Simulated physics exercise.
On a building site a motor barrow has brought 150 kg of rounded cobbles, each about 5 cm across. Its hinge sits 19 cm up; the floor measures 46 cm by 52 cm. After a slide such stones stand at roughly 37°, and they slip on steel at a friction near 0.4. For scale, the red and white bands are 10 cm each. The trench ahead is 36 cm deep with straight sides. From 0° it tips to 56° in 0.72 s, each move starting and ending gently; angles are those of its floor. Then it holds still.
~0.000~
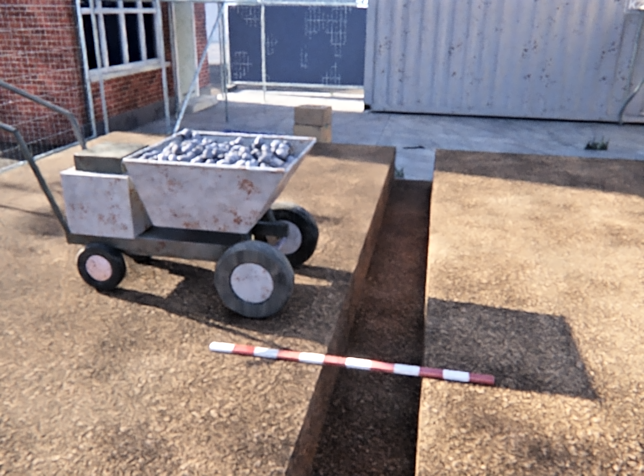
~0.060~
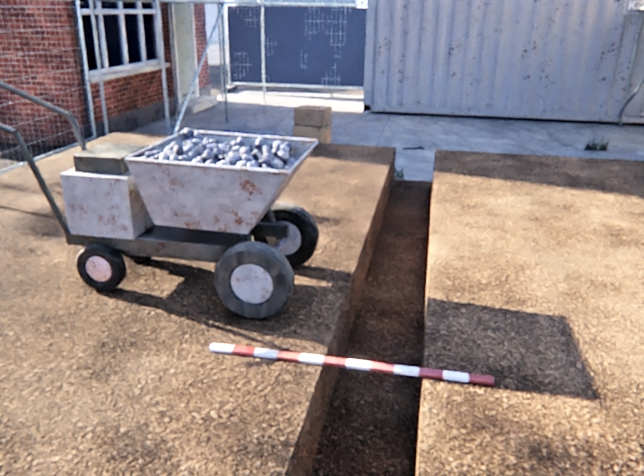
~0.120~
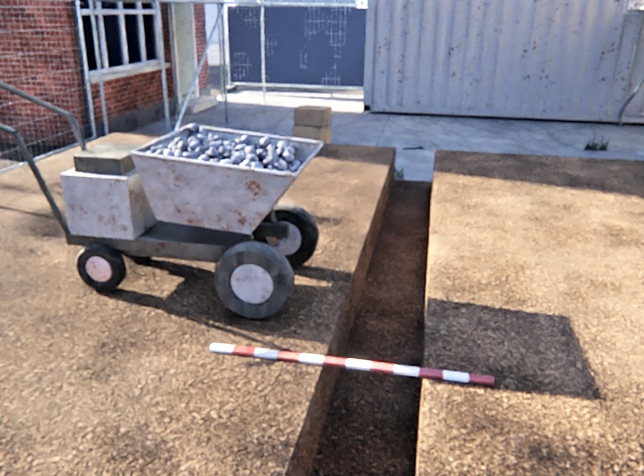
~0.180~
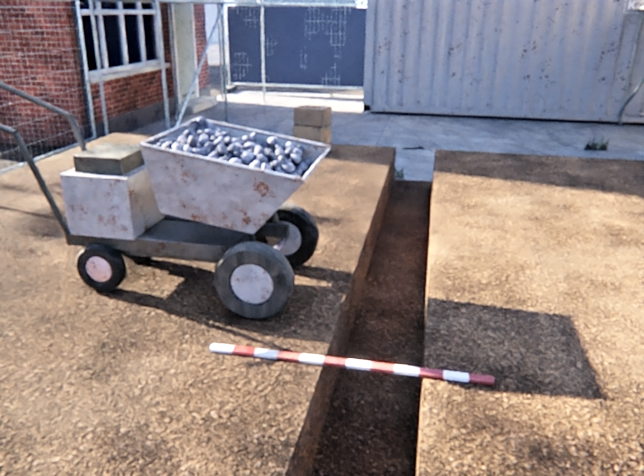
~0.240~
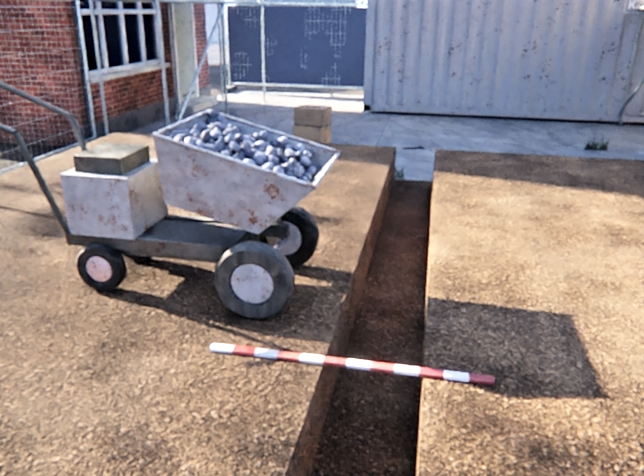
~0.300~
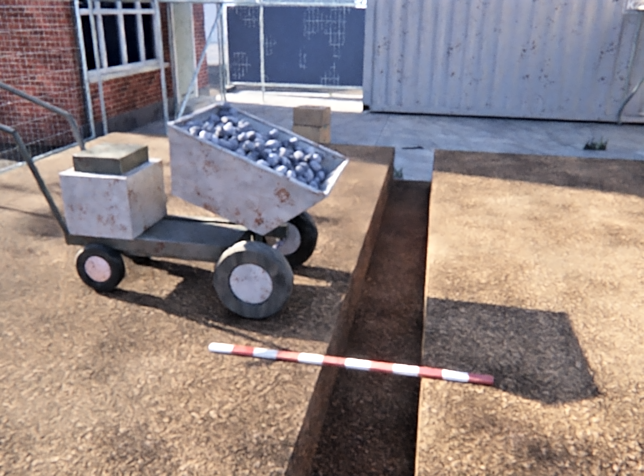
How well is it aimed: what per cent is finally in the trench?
Close to 29 in a hundred.
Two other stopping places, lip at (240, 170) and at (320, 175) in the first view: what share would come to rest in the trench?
First some 45, then 10 per cent.
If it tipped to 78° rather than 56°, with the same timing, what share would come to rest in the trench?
Then about 65 per cent.
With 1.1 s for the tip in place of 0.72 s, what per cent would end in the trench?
It would be near 35 per cent.
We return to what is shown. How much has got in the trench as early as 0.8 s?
Some 10 per cent.
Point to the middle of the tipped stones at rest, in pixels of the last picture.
Their middle is at about (413, 353).
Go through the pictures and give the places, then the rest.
The first frame shows lip at (285, 172), floor tilted 0°, highest stones at (211, 144).
The second frame shows lip at (287, 173), floor tilted 1°, highest stones at (205, 144); the stones move at 0.3 m/s on average.
In the third frame, the skip is at 4°, its lip at (294, 176); the top of the load is at (204, 139); the stones move at 0.5 m/s on average.
The fourth frame shows lip at (303, 181), floor tilted 9°, highest stones at (205, 134); the stones move at 0.8 m/s on average.
The fifth frame shows lip at (315, 187), floor tilted 15°, highest stones at (211, 125); the stones move at 0.9 m/s on average.
In the sixth frame, the skip is at 21°, its lip at (326, 196); the top of the load is at (224, 118); the stones move at 1.0 m/s on average.
After 0.5 s the floor is at 47°; 100 % in the skip; the foremost stones are at (352, 213).
After 0.8 s the floor is at 56°; 90 % in the skip, 10 % in the trench; the foremost stones are at (422, 270).
After 1.2 s the floor is at 56°; 65 % in the skip, 19 % in the trench, 17 % past the trench; the foremost stones are at (530, 307).
After 3.1 s the floor is at 56°; 53 % in the skip, 29 % in the trench, 19 % past the trench; the foremost stones are past the picture's edge.
